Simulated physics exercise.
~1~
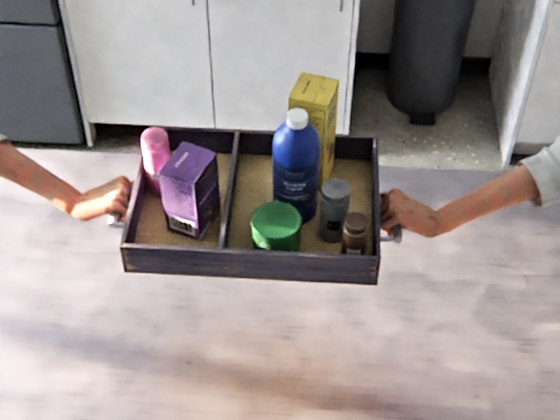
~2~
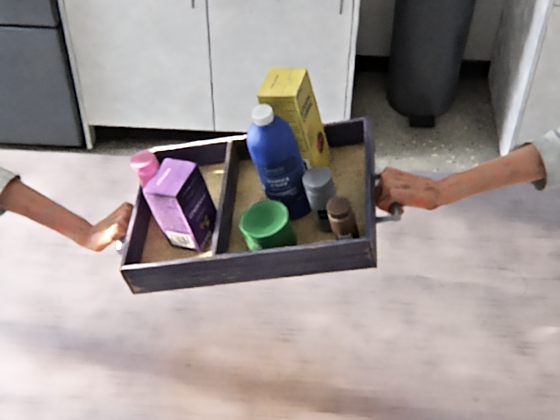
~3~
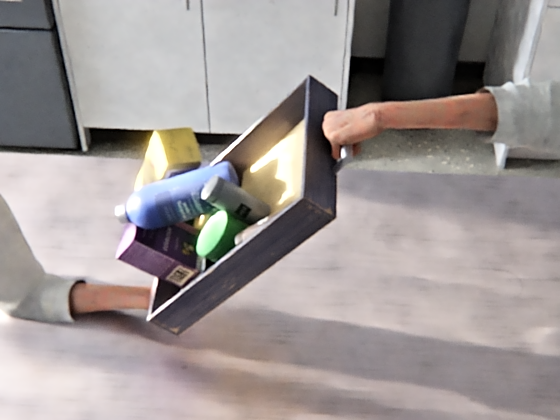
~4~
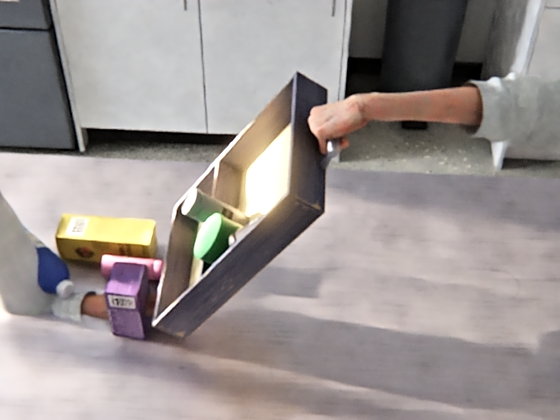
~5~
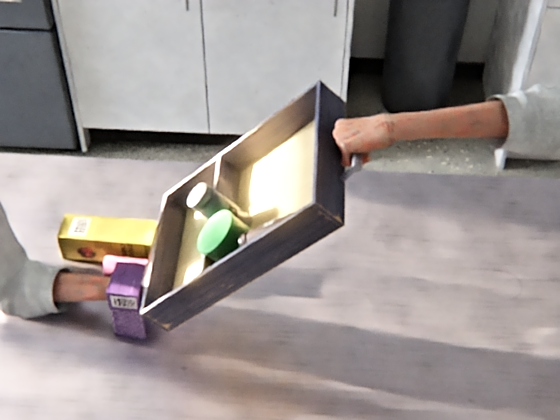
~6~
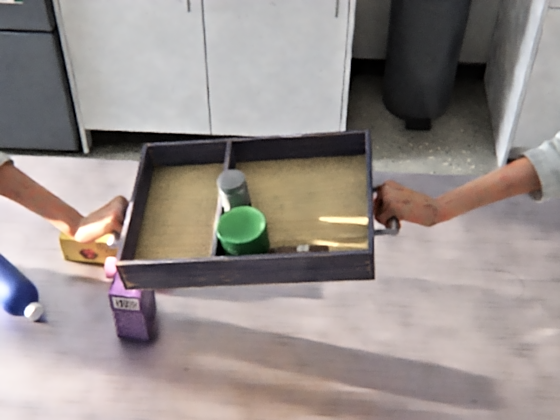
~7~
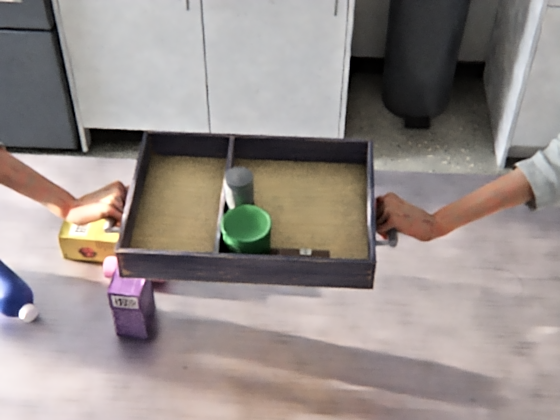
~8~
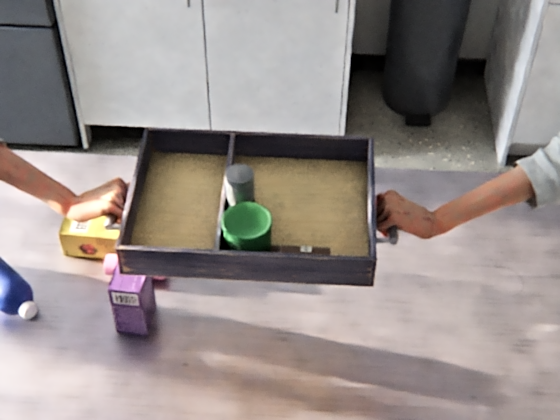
A dark open crate with a cross wall, held at each end by a hand, fills the middle of a slightly swaying view from above a pale floor, with white cabinets behind. It carries a pink shaker and purple carton on the left, and a blue bottle, yellow carton, green tin, grey shaker and small brown shaker on the right. The hands tip its left side steeply down, and the contents slide and topple. The blue bottle, both cartons and pink shaker spill out. The crate swings back level, leaving the green tin and grey shaker upright inside.
